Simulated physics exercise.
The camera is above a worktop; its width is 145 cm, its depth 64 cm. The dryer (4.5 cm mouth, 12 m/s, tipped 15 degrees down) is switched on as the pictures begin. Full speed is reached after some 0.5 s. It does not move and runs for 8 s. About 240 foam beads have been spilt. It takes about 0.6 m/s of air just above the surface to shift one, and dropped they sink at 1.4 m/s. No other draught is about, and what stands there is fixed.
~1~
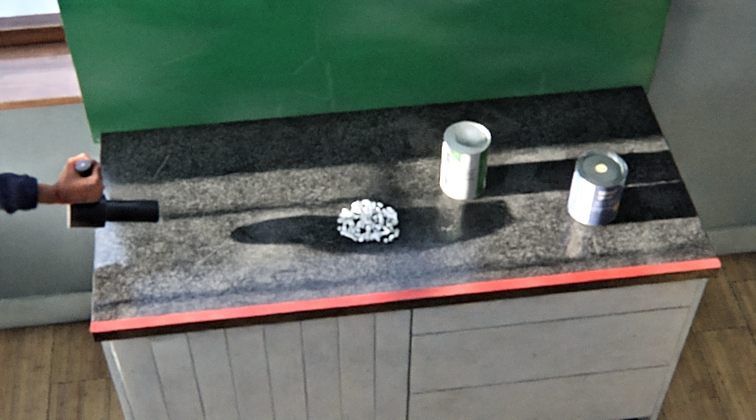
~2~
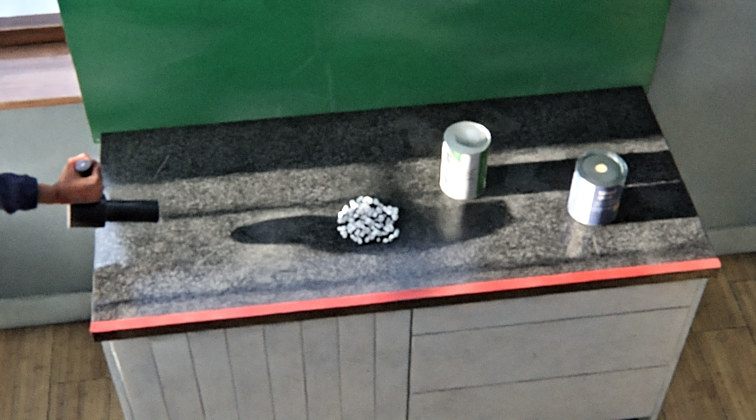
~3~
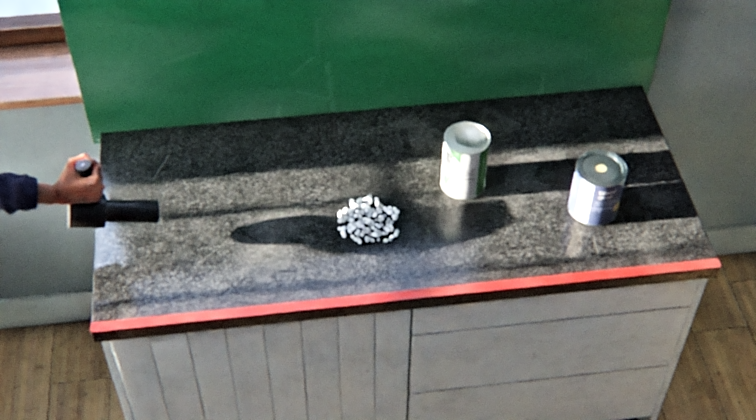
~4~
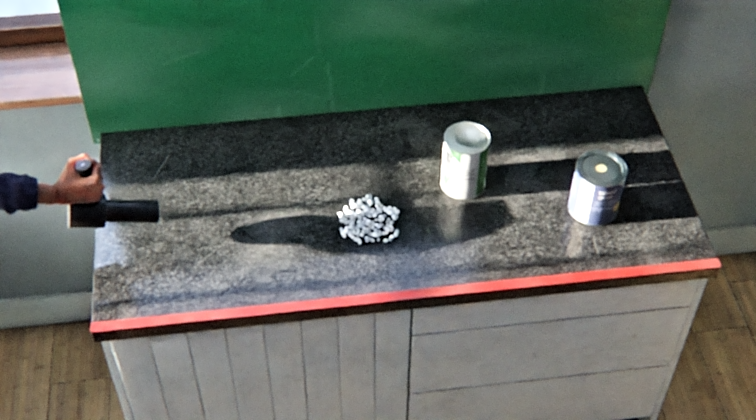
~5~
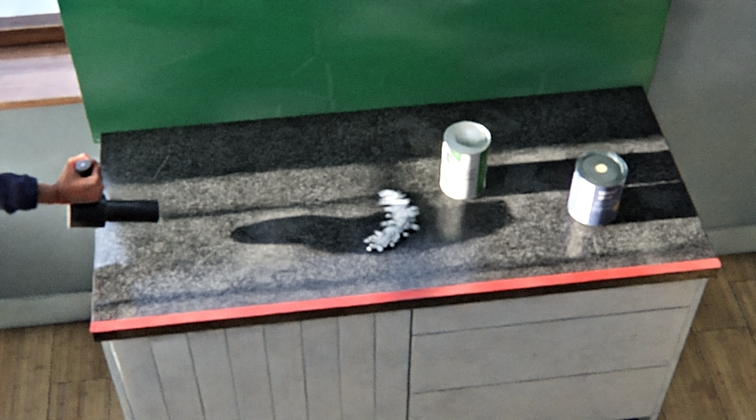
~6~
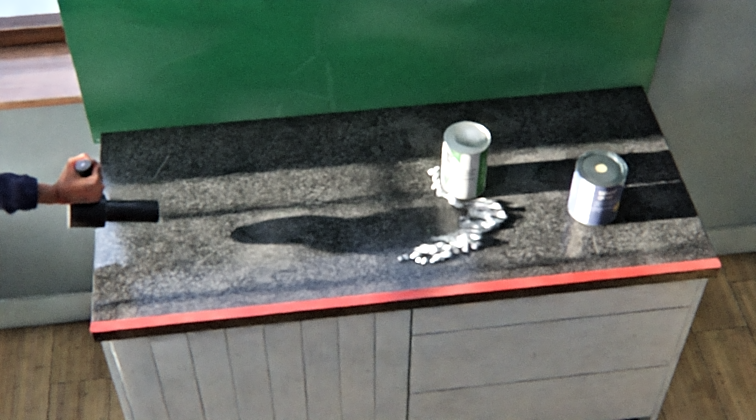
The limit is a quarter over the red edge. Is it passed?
As for a quarter going over the red edge: Yes.
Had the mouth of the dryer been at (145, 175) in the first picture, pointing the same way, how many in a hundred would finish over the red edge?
Then about 60 %.
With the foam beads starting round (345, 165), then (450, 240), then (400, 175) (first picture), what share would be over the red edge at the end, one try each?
In turn about 0 %, 40 %, 0 %.
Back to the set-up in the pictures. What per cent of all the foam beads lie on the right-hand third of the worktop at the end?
Near 0 %.
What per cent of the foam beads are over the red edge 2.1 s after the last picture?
Near 60 %.
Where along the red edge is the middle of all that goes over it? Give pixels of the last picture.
Near (624, 277).
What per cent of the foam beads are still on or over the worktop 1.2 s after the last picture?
Near 1 %.
Then, 1.2 s after the last picture the count stands so, 60 % are over the red edge.
Then, 2.1 s after the last picture the count stands so, 60 % are over the red edge.
Then, 4.0 s after the last picture the count stands so, 60 % are over the red edge.
Then, 7.6 s after the last picture, at the end, 60 % are over the red edge.
